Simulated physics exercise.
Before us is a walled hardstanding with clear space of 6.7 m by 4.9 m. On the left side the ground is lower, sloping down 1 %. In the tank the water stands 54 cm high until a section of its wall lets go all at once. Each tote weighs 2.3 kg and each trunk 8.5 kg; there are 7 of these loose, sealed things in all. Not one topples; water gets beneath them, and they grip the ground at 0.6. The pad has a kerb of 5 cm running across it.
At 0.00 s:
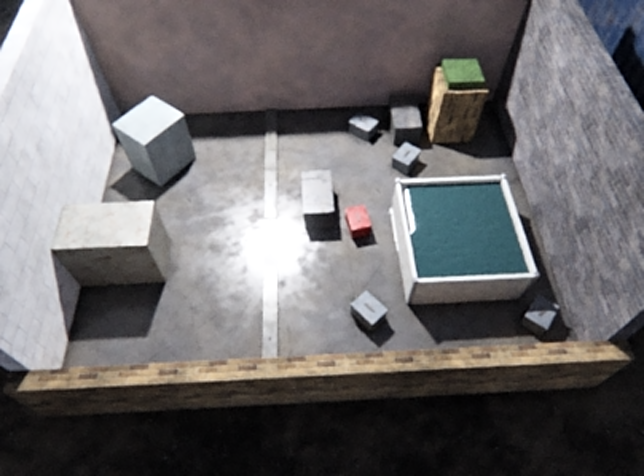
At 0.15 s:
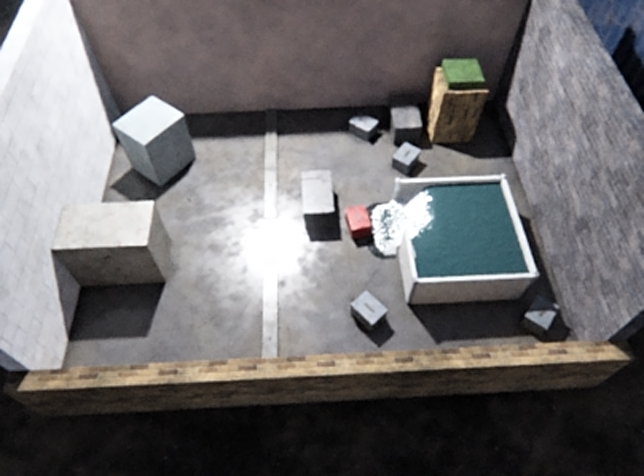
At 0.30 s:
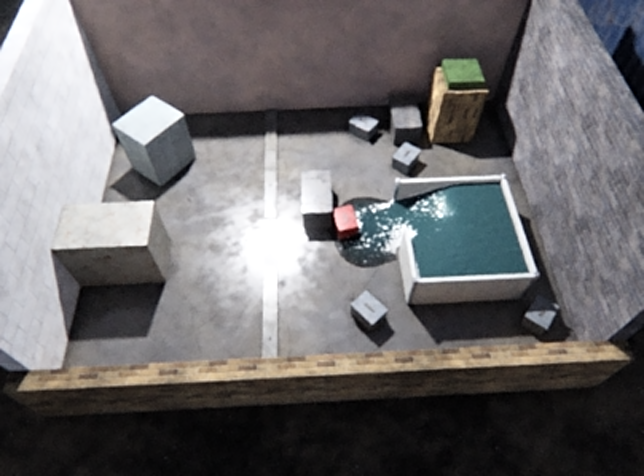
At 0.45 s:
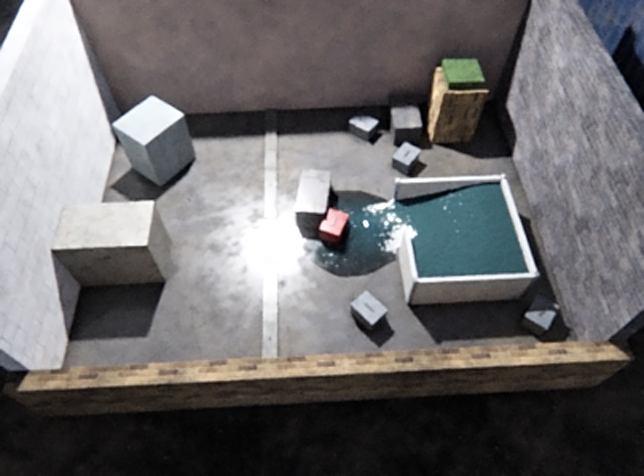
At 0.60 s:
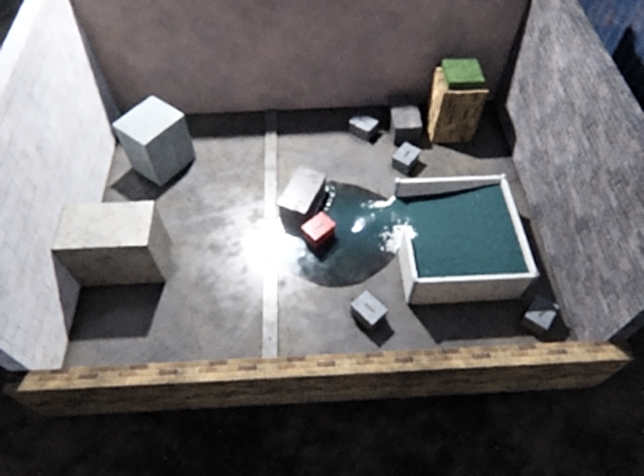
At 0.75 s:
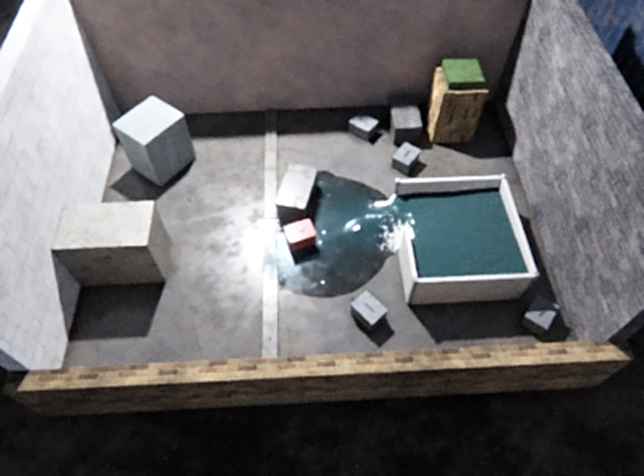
To begin with, dark green water fills a white-walled tank on the right of a walled yard, with loose blocks scattered around. Water bursts through the tank's left side and spreads leftward across the floor, shifting a small red box left, and then a pale block beside it moves and turns too.
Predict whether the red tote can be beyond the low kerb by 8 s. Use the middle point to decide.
As for the red tote, it makes it across.
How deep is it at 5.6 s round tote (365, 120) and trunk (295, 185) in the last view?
Depths: Near 2 cm, then near 6 cm.
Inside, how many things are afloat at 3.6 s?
The count is 1.
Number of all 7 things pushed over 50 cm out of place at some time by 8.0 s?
I count 3.
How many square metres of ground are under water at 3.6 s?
Somewhere around 22 m2, roughly.
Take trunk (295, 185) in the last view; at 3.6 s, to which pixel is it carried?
Look about (197, 149).
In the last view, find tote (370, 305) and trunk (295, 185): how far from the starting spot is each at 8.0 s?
5 cm and 150 cm respectively.
After 1.6 s the red tote is near (259, 266), 1.6 m from its start, aground; 2 of 7 are over the mark; 0 afloat.
After 3.6 s the red tote is near (69, 348), 4.2 m from its start, afloat; 2 of 7 are over the mark; 1 afloat.
After 5.6 s the red tote is near (142, 288), 3.2 m from its start, afloat; 2 of 7 are over the mark; 2 afloat.
After 8.0 s the red tote is near (218, 324), 2.5 m from its start, afloat; 2 of 7 are over the mark; 3 afloat.
